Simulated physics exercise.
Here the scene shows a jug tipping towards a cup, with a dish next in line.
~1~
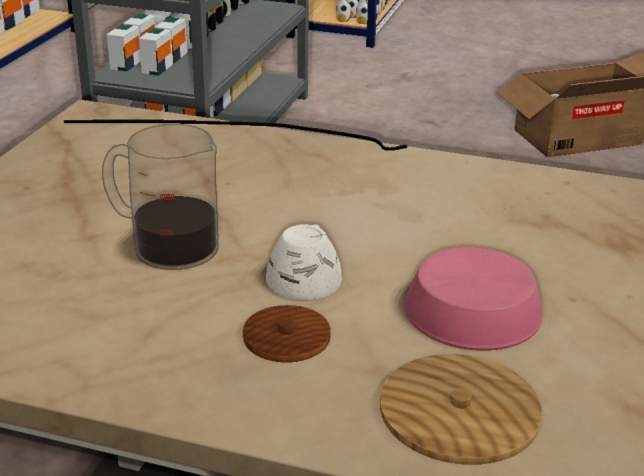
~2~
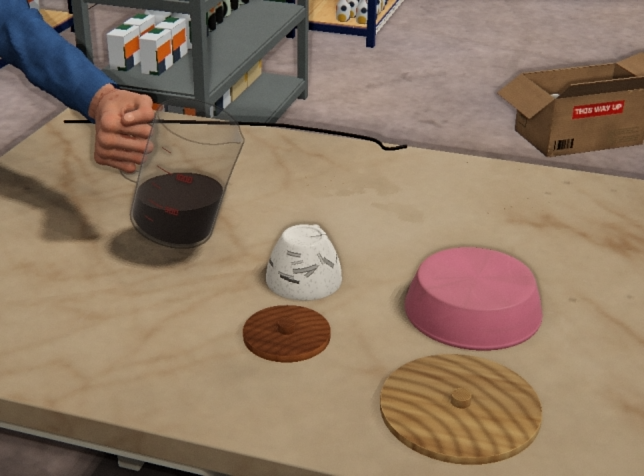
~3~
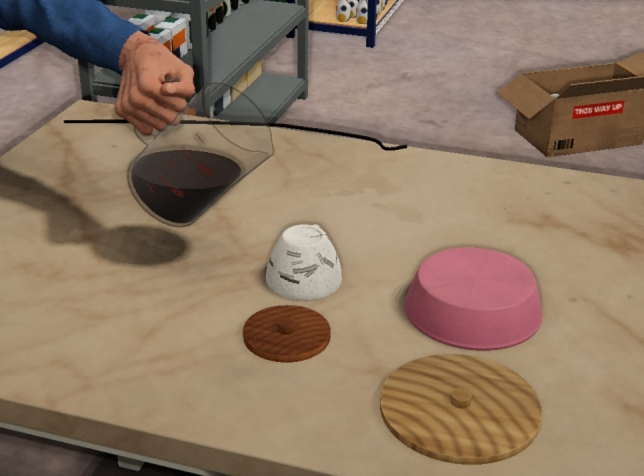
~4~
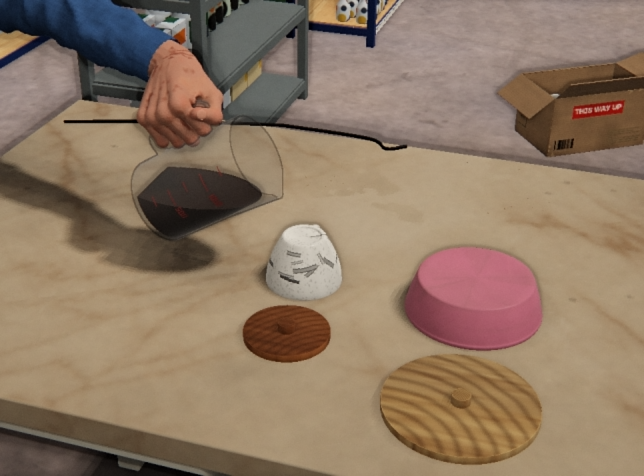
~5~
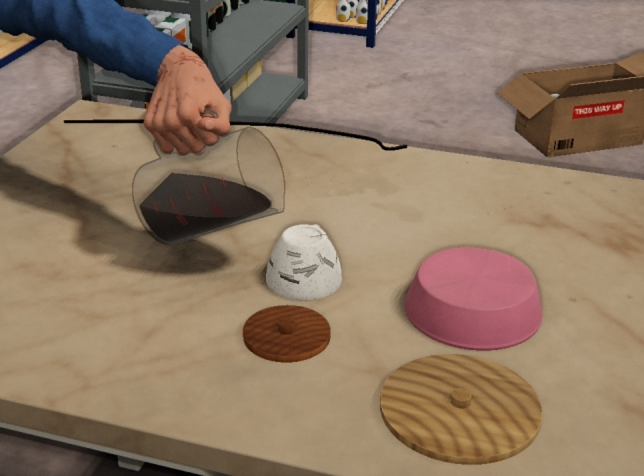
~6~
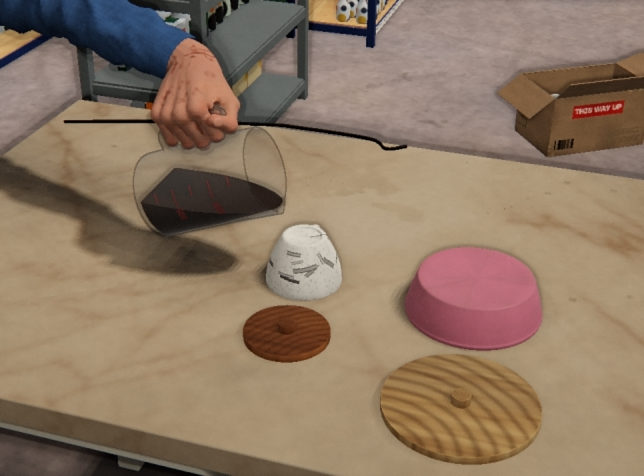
A hand in a blue sleeve lifts a clear glass jug of dark liquid from the left of a pale marbled tabletop, seen from above in a storeroom with shelving and an open cardboard box. An upside-down white cup, an upturned pink dish and two round wooden lids sit untouched. The jug tilts steadily rightward, then more slowly, its liquid still inside, while the camera stays still.
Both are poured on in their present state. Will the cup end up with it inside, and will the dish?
As I see it, the cup won't hold a drop; the dish won't hold a drop.
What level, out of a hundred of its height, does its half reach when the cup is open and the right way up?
It reaches about 75 percent of its height.
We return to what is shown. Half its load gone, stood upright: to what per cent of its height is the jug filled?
Fill height: Near 15 per cent.
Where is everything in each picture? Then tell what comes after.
In the first frame, nothing is moving yet; jug (174, 194) about a quarter full; cup (304, 260) upside down; dish (474, 296) upside down.
In the second frame, the jug is picked up; jug about a quarter full, surface at (180, 192); cup (304, 260) upside down.
In the third frame, tilting; jug (201, 154) tipped 40° with all of its load; dish (474, 296) upside down.
In the fourth frame, no stream yet; jug (210, 178) tipped 55° with all of its load; cup (304, 260) upside down.
In the fifth frame, still nothing leaves it; jug (212, 186) tipped 60° with all of its load; dish (474, 296) upside down.
In the sixth frame, on the point of pouring; jug (213, 182) tipped 65° with all of its load; cup (304, 260) upside down; dish (474, 296) upside down.
Next, it runs off the upturned base of the cup.
After that, it runs off the upturned base of the dish.
Finally, the cup is empty, in a puddle; the dish is empty, in a puddle.
